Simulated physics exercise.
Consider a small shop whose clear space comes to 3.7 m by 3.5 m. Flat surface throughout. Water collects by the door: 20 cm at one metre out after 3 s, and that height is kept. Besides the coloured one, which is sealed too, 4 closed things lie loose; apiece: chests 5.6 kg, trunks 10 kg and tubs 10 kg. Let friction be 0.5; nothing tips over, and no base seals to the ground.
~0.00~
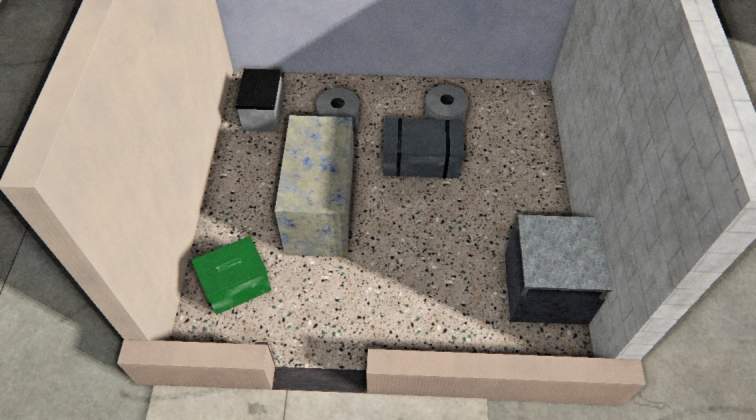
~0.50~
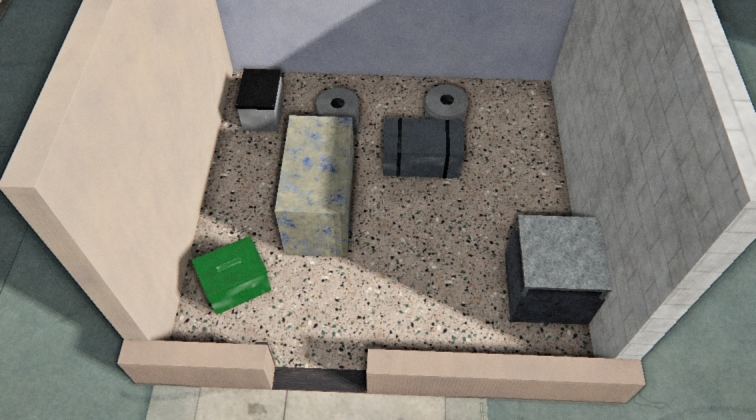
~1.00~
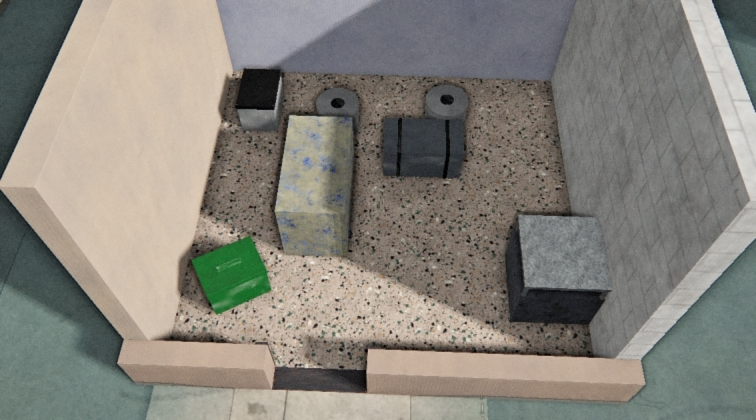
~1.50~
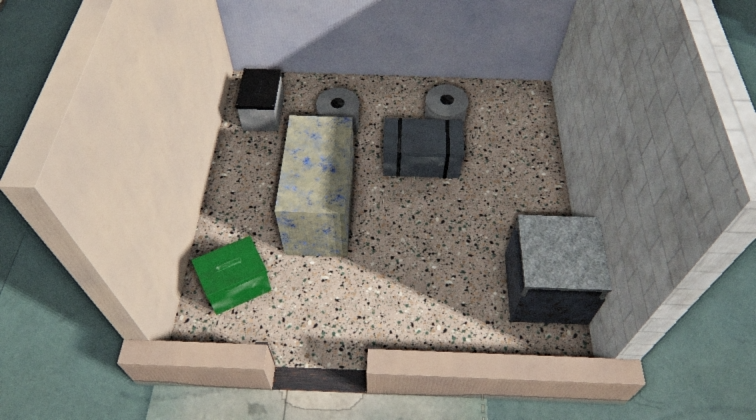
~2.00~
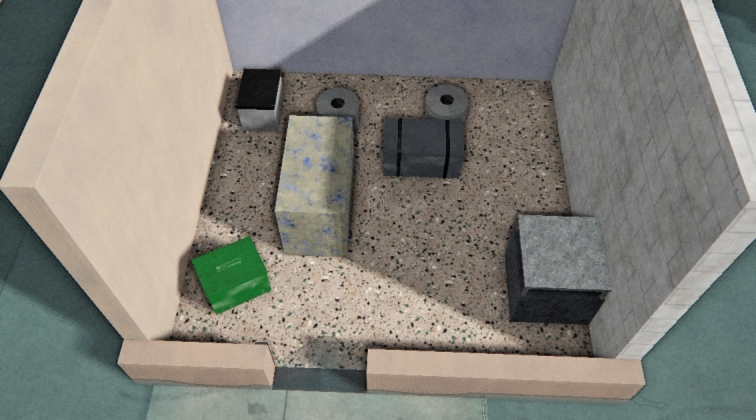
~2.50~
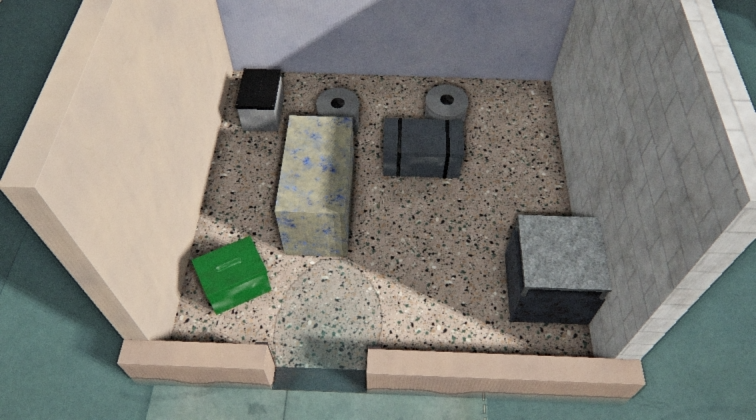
Shallow water surrounds the walled room and spreads through the door gap across the speckled floor.
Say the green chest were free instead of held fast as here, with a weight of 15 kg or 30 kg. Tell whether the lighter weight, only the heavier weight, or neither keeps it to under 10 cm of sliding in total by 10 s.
Answer: Only the heavier weight.
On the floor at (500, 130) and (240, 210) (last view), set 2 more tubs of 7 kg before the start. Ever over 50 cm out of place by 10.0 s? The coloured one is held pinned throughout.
Well, beyond half a metre and then beyond half a metre.
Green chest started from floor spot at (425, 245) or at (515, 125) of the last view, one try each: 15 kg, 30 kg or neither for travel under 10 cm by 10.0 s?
Try by try, must use the heavier; must use the heavier.
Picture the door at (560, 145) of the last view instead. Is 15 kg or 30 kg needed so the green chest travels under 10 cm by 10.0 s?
If so, then only the second option works.
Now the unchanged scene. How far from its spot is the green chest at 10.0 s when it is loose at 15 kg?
Roughly 50 cm.
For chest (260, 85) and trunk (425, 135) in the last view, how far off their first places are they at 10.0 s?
One is off by 50 cm, the other by 40 cm, in the order asked.
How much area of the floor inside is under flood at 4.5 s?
Roughly 6.5 m2.
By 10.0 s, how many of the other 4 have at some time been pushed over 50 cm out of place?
Counting them up, I find 1.
After 3.5 s the green chest would be 0 cm from its start with 15 kg and 0 cm from its start with 30 kg; 4 cm of water round it then.
After 4.5 s the green chest would be 18 cm from its start with 15 kg and 0 cm from its start with 30 kg; 6 cm of water round it then.
After 7.0 s the green chest would be 43 cm from its start with 15 kg and 0 cm from its start with 30 kg; 7 cm of water round it then.
After 10.0 s the green chest would be 47 cm from its start with 15 kg and 0 cm from its start with 30 kg; 8 cm of water round it then.
